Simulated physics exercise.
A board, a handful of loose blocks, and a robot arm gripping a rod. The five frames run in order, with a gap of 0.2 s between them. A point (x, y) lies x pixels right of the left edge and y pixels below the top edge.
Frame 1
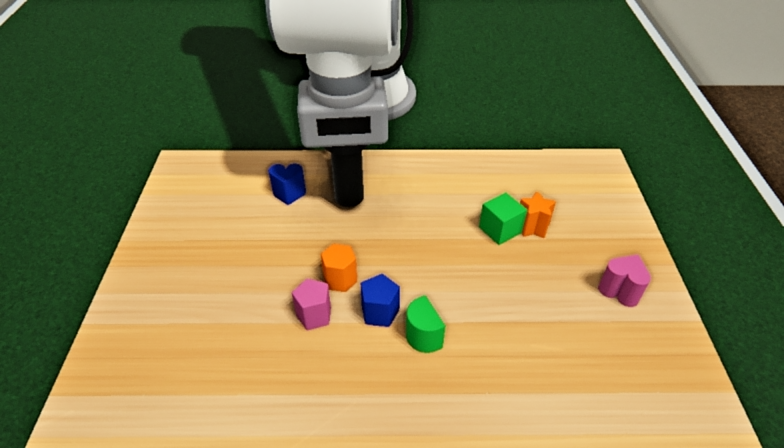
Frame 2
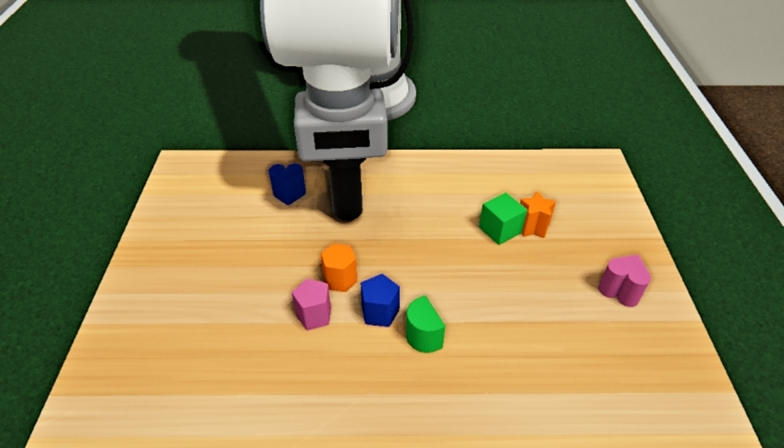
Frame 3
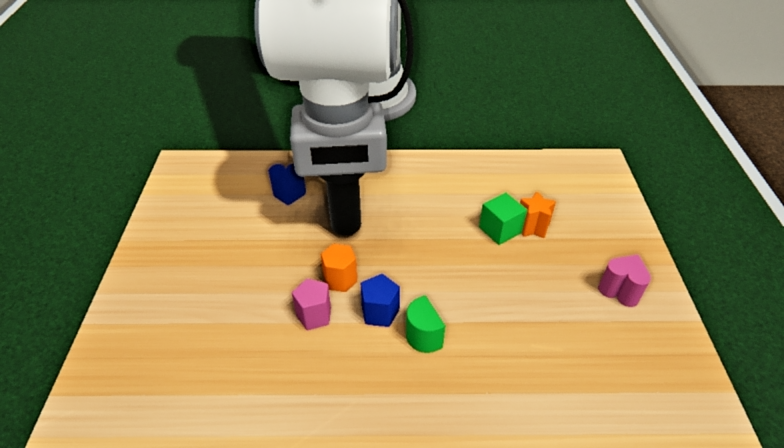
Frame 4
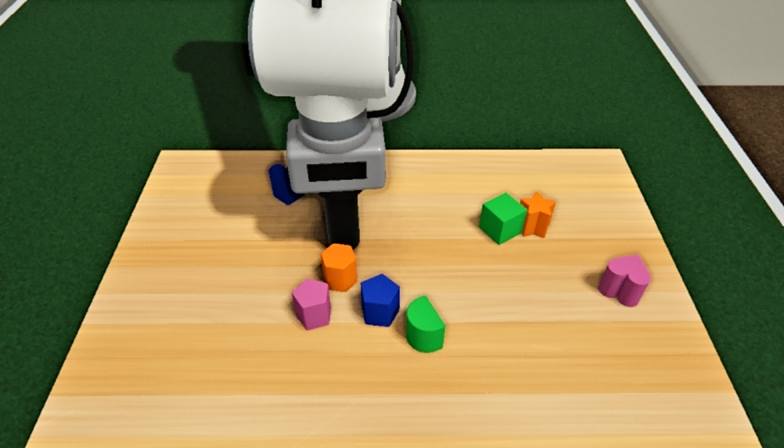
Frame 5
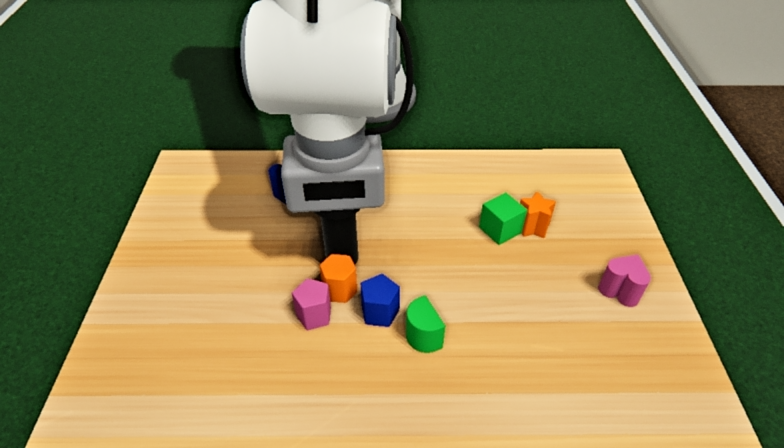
A light wooden tabletop stands on a dark green floor, seen from above and in front by a still camera. A white and grey robot arm holds a black rod near a dark blue heart, with orange, pink, blue and green blocks at centre and green, orange and pink ones to the right. The arm moves the rod slowly toward the viewer and nudges the orange hexagonal block slightly forward.
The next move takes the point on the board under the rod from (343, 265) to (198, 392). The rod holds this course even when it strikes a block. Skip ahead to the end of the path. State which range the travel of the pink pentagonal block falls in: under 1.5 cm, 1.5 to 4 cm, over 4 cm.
The pink pentagonal block moves 1.5-4 cm.
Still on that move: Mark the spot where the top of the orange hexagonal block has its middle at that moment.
It will end up at (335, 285).
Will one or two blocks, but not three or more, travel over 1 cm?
That would be a yes.
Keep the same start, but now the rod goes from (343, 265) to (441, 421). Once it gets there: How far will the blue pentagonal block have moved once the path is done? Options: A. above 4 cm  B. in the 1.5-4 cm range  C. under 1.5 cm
Option A.
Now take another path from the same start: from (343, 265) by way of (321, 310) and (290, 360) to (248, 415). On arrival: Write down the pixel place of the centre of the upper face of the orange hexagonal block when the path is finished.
It is at (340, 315).
On the path given first. One third of the way, rod at (298, 297); pink pentagonal block at (305, 306), turned 25° clockwise; orange hexagonal block at (335, 285), turned 50° anticlockwise.
Two thirds of the way, rod at (251, 338); pink pentagonal block at (303, 312); orange hexagonal block at (335, 285), turned 50° anticlockwise.
At the end, rod at (195, 386); pink pentagonal block at (303, 312); orange hexagonal block at (335, 285), turned 50° anticlockwise; blue pentagonal block unmoved.
